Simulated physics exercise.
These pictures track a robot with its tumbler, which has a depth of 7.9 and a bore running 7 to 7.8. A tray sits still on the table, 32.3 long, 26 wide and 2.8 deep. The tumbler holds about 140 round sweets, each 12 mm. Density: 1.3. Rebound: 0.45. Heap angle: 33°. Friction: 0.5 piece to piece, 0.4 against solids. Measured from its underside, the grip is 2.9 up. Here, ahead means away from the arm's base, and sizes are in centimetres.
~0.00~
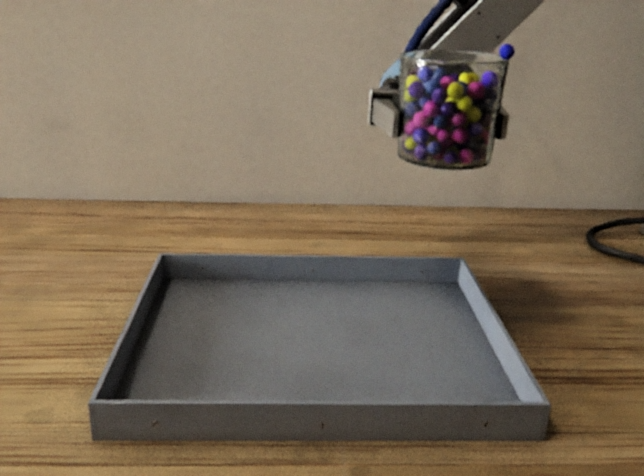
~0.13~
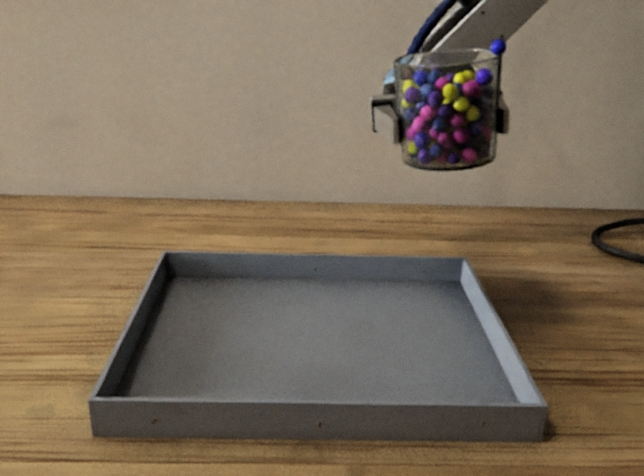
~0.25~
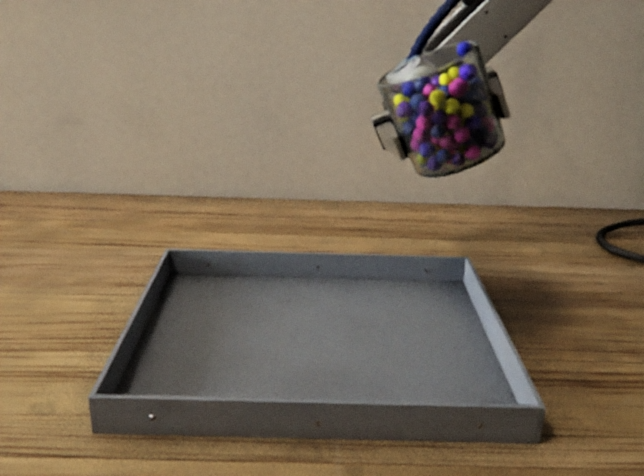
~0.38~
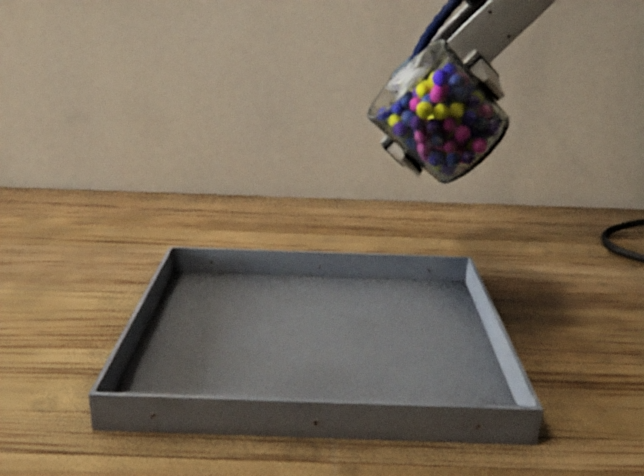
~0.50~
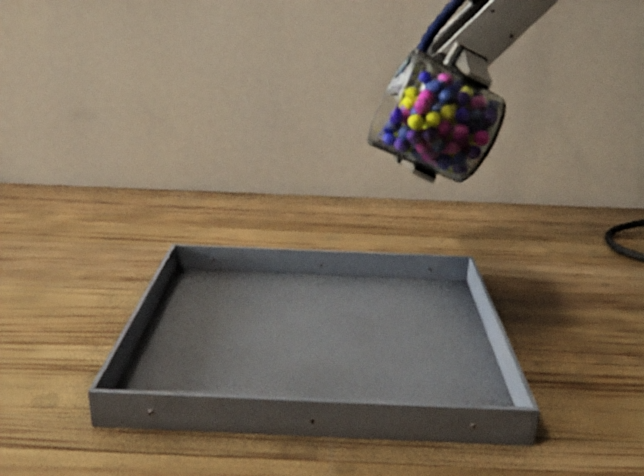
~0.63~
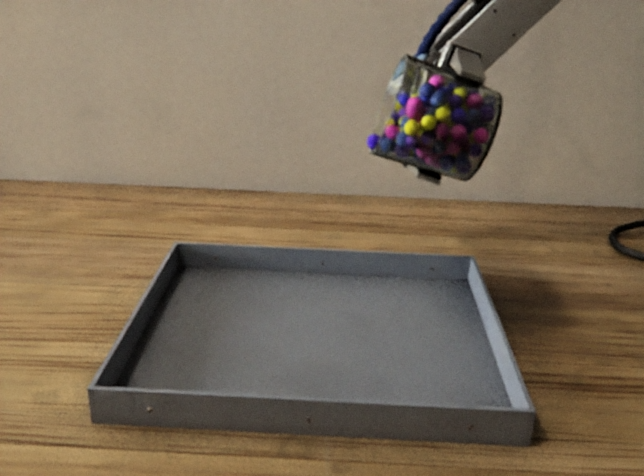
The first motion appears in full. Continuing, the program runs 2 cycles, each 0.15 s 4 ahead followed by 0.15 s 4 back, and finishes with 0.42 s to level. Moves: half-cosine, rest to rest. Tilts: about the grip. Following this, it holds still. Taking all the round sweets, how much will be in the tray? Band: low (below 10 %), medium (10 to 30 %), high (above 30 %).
High.
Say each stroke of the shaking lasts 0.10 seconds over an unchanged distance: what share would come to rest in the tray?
About 65 per cent in that case.
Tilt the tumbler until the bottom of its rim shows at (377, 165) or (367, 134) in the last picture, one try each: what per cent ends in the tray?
Close to 75 percent for the first and close to 20 percent for the second.
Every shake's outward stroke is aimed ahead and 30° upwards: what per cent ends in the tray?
Some 50 in a hundred.
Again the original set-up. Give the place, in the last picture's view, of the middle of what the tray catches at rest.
Near pixel (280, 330).
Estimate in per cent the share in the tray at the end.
Close to 40 in a hundred.
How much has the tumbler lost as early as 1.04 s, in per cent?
25 %.
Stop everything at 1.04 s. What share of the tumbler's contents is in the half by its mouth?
About 45 percent.
By 1.04 s, tilted 73° forward, highest piece 22 above the table; 109 in the tumbler, 31 in the tray, 5 in flight or on a rim.
By 1.45 s, tilted 35° forward, highest piece 24 above the table; 84 in the tumbler, 61 in the tray.
By 1.85 s, level, highest piece 24 above the table; 84 in the tumbler, 61 in the tray.
By 2.90 s, level, highest piece 24 above the table; 84 in the tumbler, 61 in the tray.
Final count, 84 in the tumbler, 61 in the tray. That is 42 % in the tray.
